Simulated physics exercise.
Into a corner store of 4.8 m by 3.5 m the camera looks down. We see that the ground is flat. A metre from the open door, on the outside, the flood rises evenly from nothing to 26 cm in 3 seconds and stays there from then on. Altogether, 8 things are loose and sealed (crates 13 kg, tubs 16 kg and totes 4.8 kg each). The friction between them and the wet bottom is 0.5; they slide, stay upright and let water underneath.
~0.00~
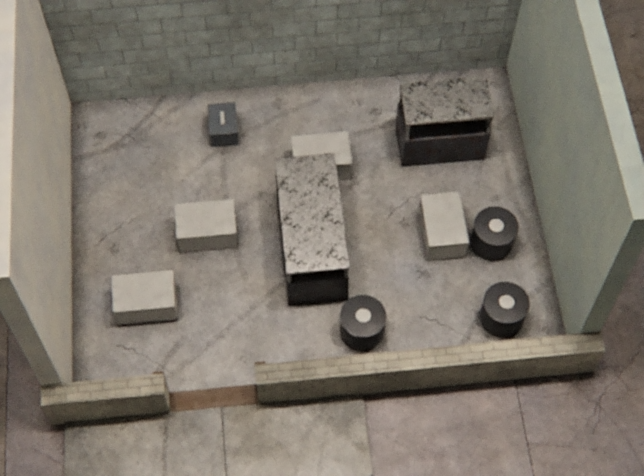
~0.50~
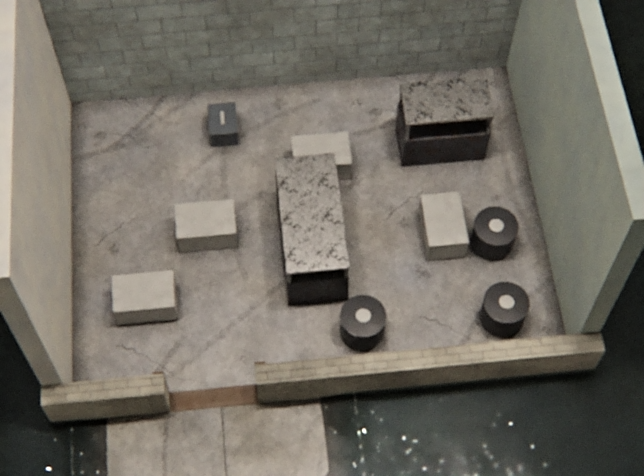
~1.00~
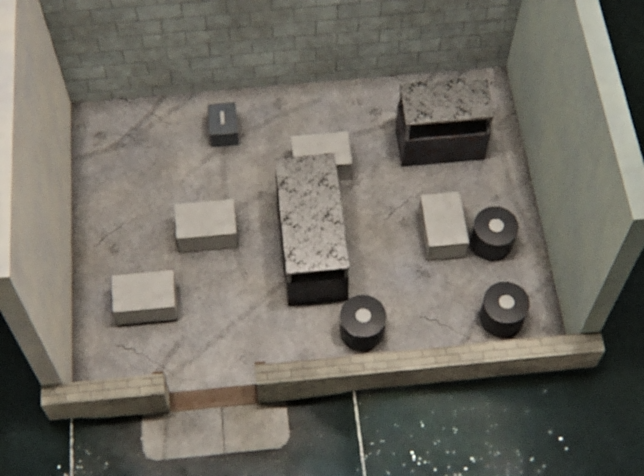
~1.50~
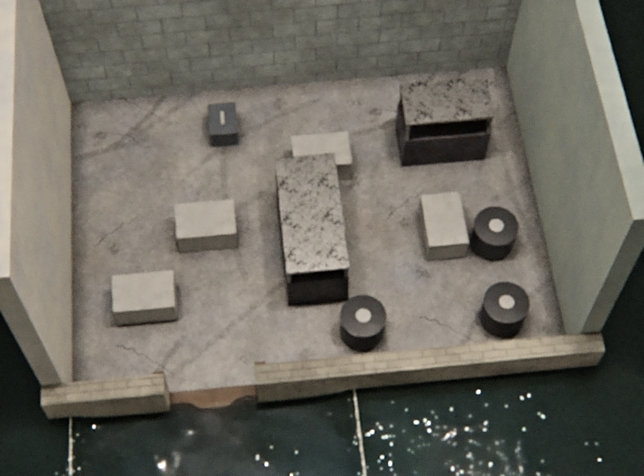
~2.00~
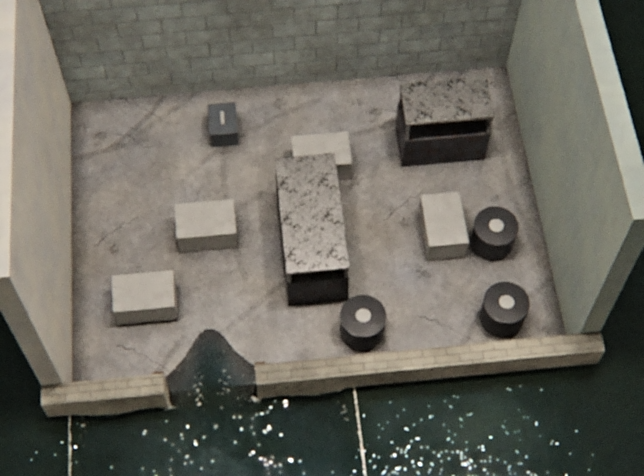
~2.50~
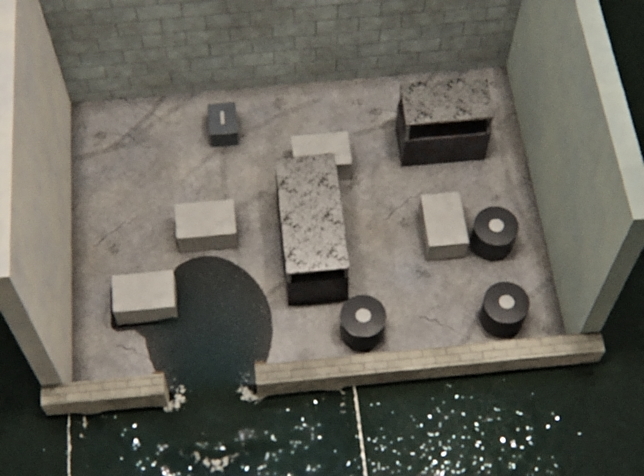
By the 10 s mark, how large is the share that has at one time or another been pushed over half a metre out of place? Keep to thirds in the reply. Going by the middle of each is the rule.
My answer: One to two thirds.
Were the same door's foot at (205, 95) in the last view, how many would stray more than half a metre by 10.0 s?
That would give 3.
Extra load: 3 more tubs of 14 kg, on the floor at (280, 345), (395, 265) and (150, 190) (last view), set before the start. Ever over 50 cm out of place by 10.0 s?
In turn: Within the mark, within the mark, beyond the mark.
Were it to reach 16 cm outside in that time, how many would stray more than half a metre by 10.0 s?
The count would be 2.
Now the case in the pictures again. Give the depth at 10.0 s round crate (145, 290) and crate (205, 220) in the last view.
16 and 16 cm.
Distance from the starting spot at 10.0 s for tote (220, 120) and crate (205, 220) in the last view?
They sit 120 cm and 120 cm away, in the order given.
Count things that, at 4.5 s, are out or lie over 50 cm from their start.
Count: 2.
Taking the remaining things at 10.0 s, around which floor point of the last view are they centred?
Mean position: Approximately (346, 207).
After 3.5 s 0 of 8 are over 50 cm from their spots; 0 afloat.
After 4.5 s 2 of 8 are over 50 cm from their spots; 0 afloat.
After 7.0 s 2 of 8 are over 50 cm from their spots; 3 afloat.
After 10.0 s 4 of 8 are over 50 cm from their spots, and 4 have been at some point; 3 afloat.
